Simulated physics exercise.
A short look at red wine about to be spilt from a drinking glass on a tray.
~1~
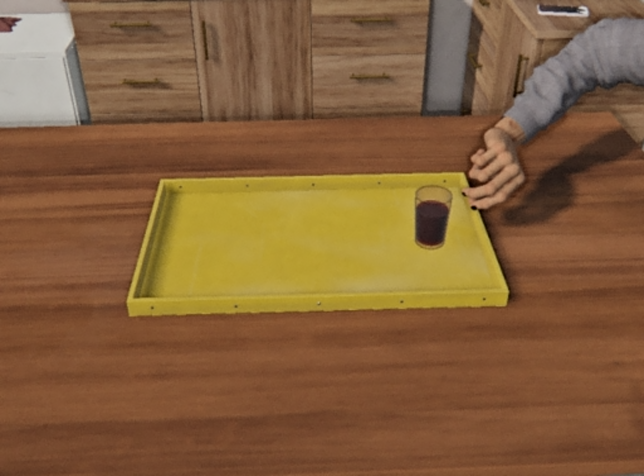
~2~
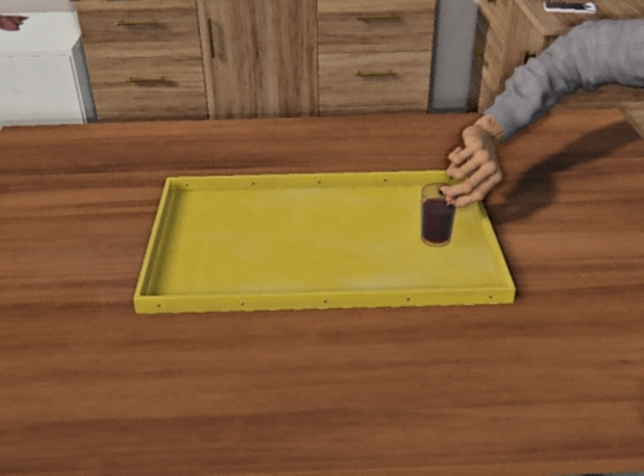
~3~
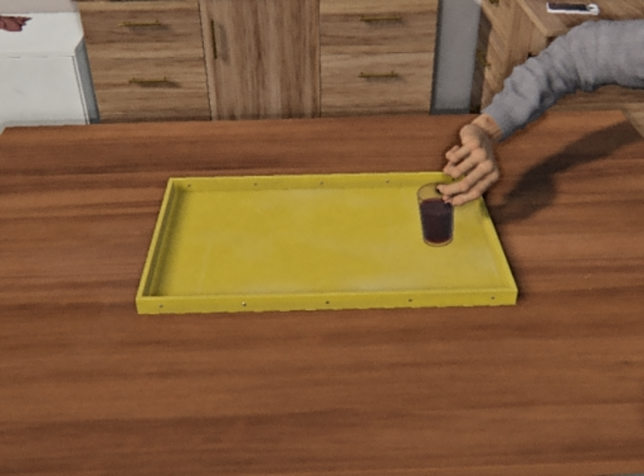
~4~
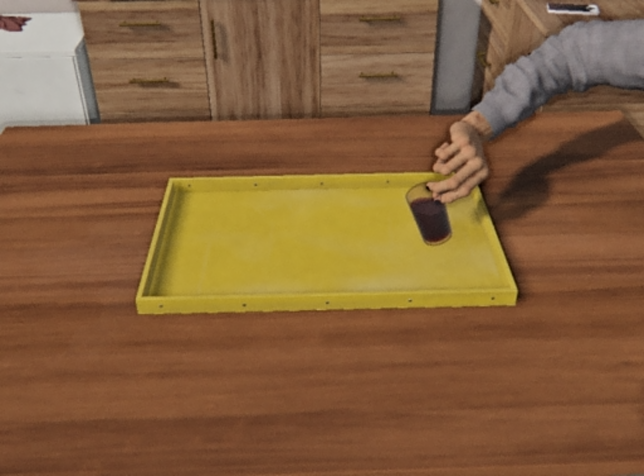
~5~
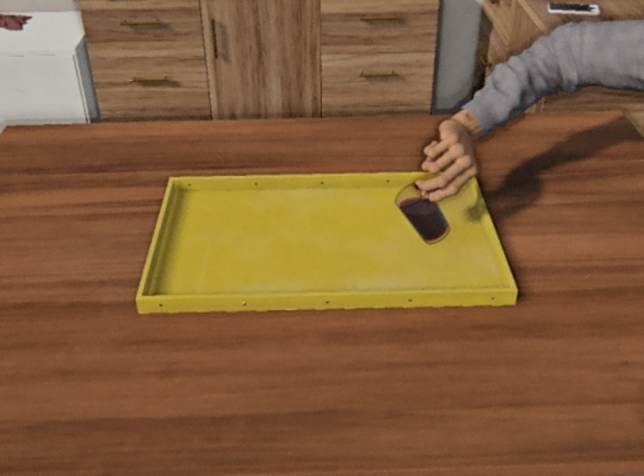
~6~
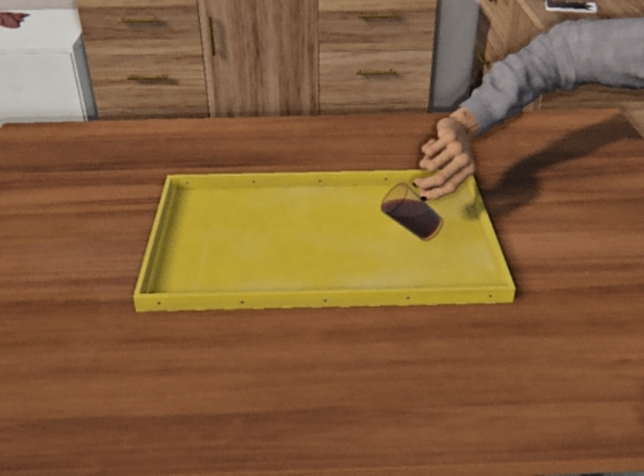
At first, a glass of dark red liquid stands upright near the right end of a yellow tray on a wooden table, with a hand beside it. The hand moves left to the glass's rim and pushes it, and the glass leans left, tilting steeply over the tray.
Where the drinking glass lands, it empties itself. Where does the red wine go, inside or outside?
I reckon the tray will do its job here.
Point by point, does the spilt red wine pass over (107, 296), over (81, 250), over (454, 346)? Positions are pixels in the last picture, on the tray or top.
The first point is outside the spill, the next one is outside the spill, and the last one is outside the spill.
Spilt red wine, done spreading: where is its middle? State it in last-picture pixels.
It settles with its centre at about (237, 244).
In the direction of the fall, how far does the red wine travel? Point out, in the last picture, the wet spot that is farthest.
The wet patch ends near (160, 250).
Next, the drinking glass lies in the tray; the puddle covers about as much as a plate; the top is dry.
After that, the puddle covers about as much as a tray; the top is dry.
Finally, the puddle covers about as much as a tray; the top is dry.
